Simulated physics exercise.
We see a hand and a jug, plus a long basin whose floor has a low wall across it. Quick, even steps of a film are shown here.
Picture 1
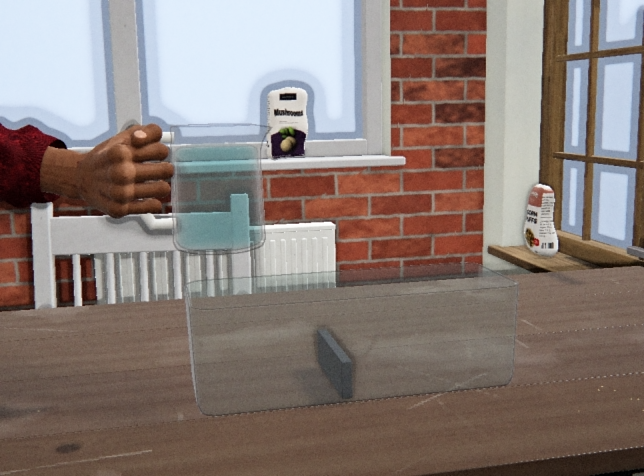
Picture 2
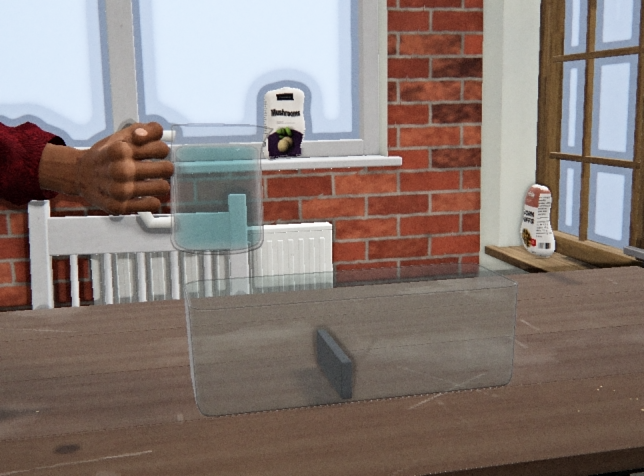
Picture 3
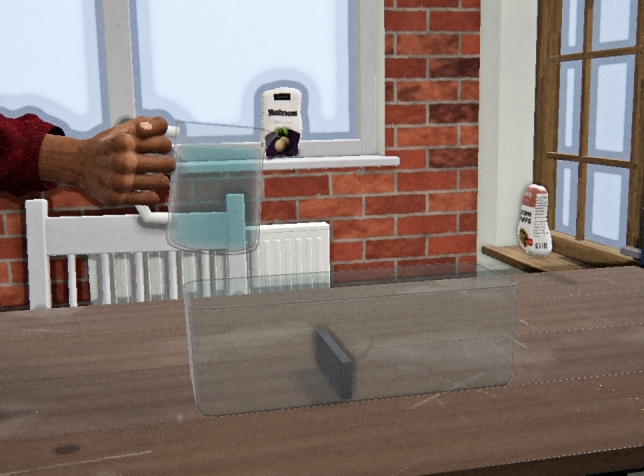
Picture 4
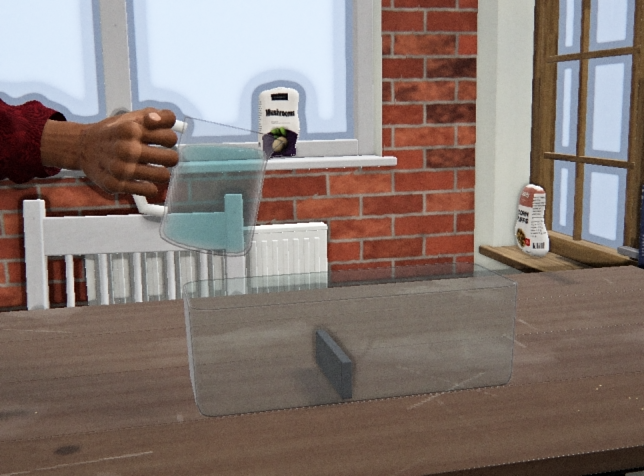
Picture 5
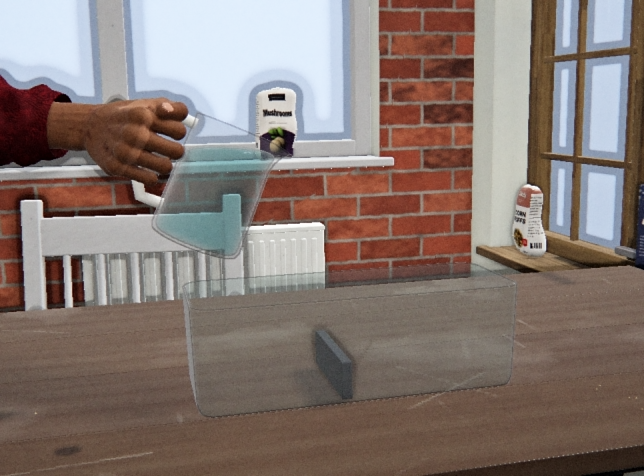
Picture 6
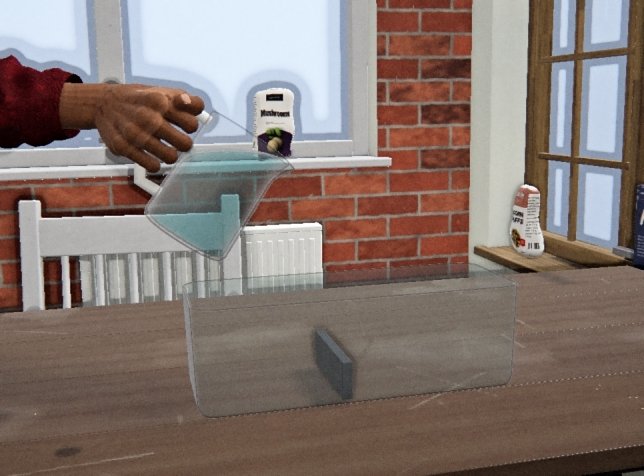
A hand tilting a clear jug of blue-green water rightward above a long transparent basin with a low wall inside.
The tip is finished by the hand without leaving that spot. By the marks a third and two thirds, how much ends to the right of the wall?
Honestly, the portion right of the wall is middling, a third to two thirds.
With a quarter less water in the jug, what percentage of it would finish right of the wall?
About 40 in a hundred.
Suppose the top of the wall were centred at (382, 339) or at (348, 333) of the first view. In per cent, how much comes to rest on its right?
Try one about 5 %, try two about 15 %.
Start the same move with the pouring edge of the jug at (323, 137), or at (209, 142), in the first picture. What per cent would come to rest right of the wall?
Start one gives close to 95 percent, start two close to 10 percent.
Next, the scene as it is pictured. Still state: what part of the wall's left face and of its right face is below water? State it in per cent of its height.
On the left 40 %, on the right 40 %.
A moment on, the jug is tipped right over and 64 per cent is still to pour, 2 is left of the wall and 14 right of it.
Next, the jug is tipped right over and 17 per cent is still to pour, 29 is left of the wall and 41 right of it.
Then the jug is tipped right over and 2 per cent is still to pour, 40 is left of the wall and 55 right of it.
Later the jug is tipped right over and 0 per cent is still to pour, 44 is left of the wall and 55 right of it.
At rest 44 per cent lies left of the wall, 56 right of it and 1 outside.
